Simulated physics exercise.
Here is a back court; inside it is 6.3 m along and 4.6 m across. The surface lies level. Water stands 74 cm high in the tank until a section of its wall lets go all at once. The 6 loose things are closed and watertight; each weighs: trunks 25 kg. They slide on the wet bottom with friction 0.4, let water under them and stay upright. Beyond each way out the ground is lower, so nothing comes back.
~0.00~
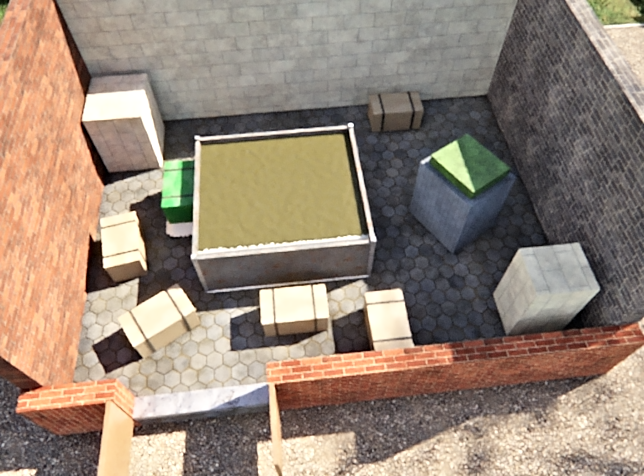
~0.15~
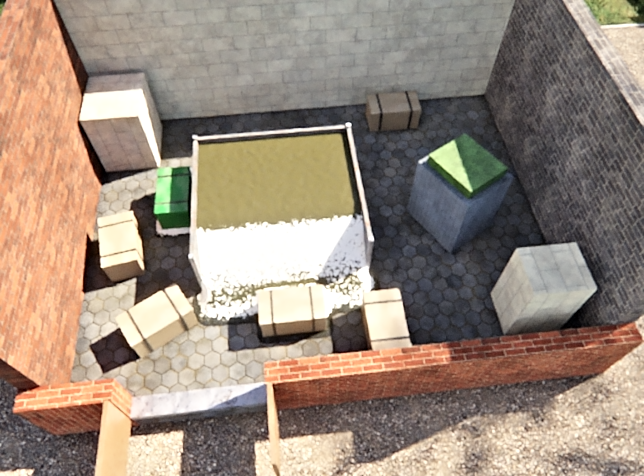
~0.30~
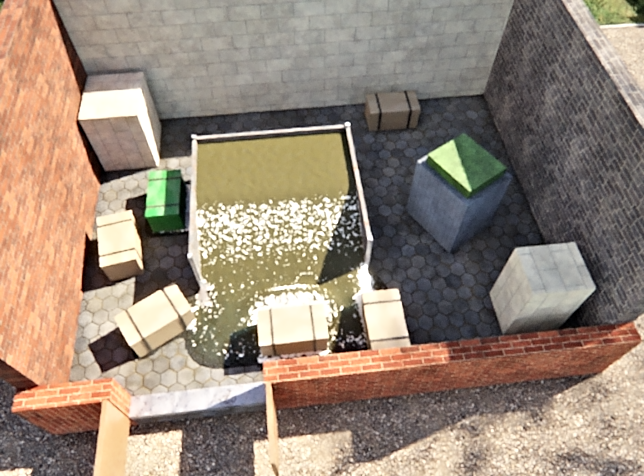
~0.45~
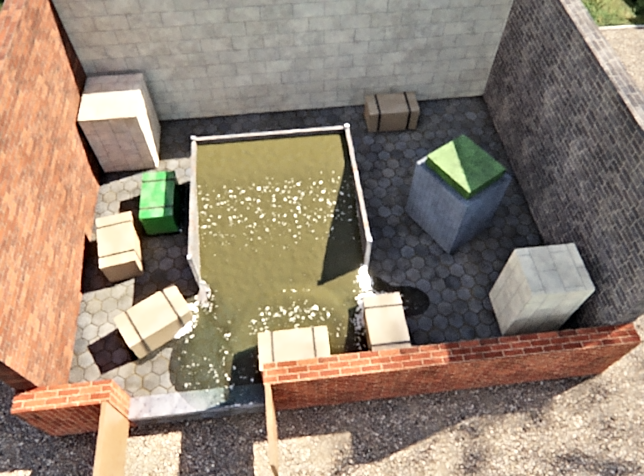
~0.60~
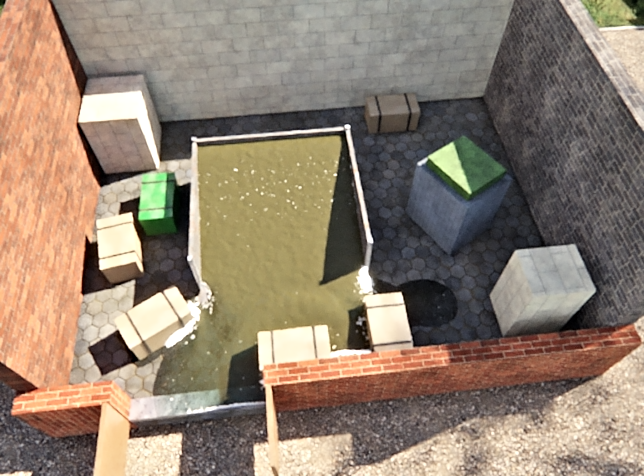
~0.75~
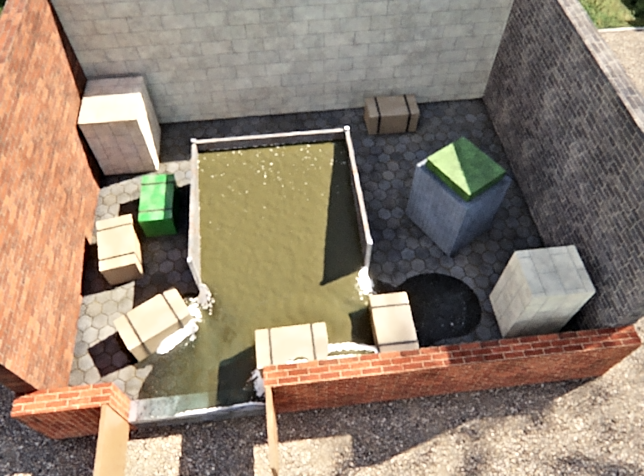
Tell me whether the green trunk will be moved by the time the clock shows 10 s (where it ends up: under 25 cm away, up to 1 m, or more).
The green trunk slides a little.
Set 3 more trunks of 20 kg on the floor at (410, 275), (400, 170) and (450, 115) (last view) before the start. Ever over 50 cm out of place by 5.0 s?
In that order: Over, less, short of it.
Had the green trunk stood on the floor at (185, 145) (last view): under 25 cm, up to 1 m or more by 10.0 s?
It travels far.
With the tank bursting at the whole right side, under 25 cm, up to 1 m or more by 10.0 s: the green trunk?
In that case the green trunk ends far away.
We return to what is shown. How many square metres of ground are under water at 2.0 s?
About 13 m2.
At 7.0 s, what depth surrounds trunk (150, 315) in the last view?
Roughly 6 cm.
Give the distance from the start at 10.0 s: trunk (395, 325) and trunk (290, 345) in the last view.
In turn: 150 cm, washed out.
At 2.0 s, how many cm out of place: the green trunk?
Roughly 30 cm by then.
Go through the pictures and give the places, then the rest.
The first picture shows the green trunk at (180, 183) rests on the ground; 4.0 m2 under water; 0 of 6 have shifted.
The second picture shows the green trunk at (173, 189), on the bottom, 10 cm from its start; water covers 5.1 m2; 1 of 6 have shifted.
The third picture shows the green trunk at (164, 192), on the bottom, 22 cm from its start; 6.3 m2 under water; 2 of 6 have shifted.
The fourth picture shows the green trunk at (157, 194) rests on the ground, 30 cm from its start; 7.7 m2 under water; 3 of 6 have shifted.
The fifth picture shows the green trunk at (157, 195) rests on the ground, 31 cm from its start; water covers 8.5 m2; 3 of 6 have shifted.
The sixth picture shows the green trunk at (157, 197), on the bottom, 31 cm from its start; water covers 9.2 m2; 3 of 6 have shifted.
After 2.0 s the green trunk is near (157, 197), 0.3 m from its start, aground; 1 of 6 are out; 0 afloat.
After 4.5 s the green trunk is near (160, 195), 0.3 m from its start, aground; 1 of 6 are out; 0 afloat.
After 7.0 s the green trunk is near (160, 195), 0.3 m from its start, aground; 1 of 6 are out; 0 afloat.
After 10.0 s the green trunk is near (137, 202), 0.6 m from its start, afloat; 1 of 6 are out; 4 afloat.
